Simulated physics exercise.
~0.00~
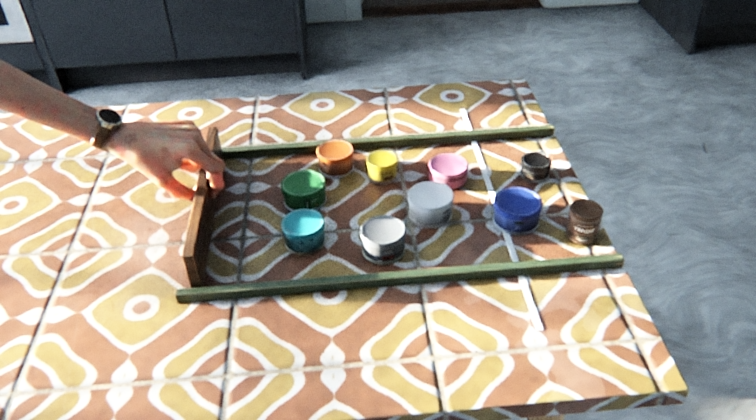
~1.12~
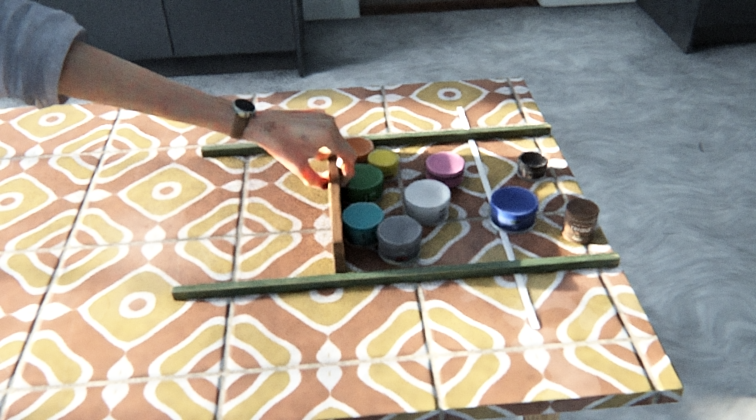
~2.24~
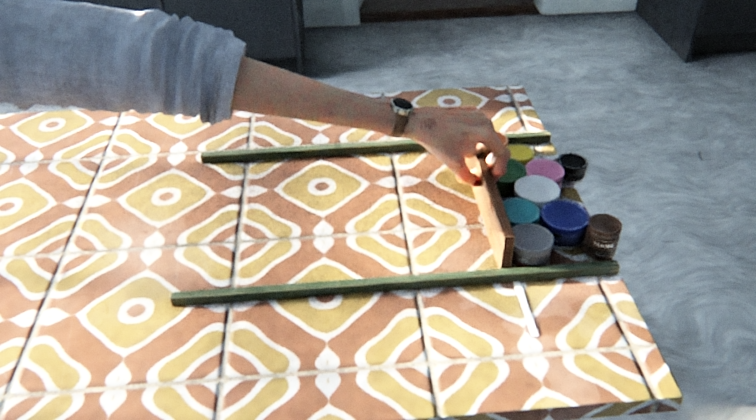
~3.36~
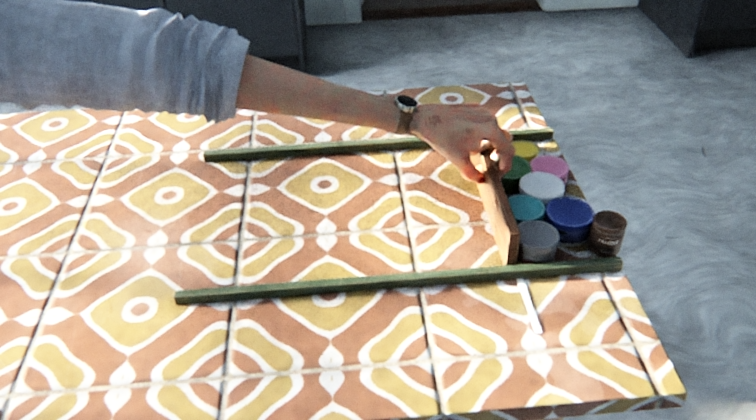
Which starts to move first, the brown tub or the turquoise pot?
The turquoise pot starts to move first, as the board pushes it right while the brown tub is still in its place. The brown tub only moves later, when the pots are crowded together near the table's end.
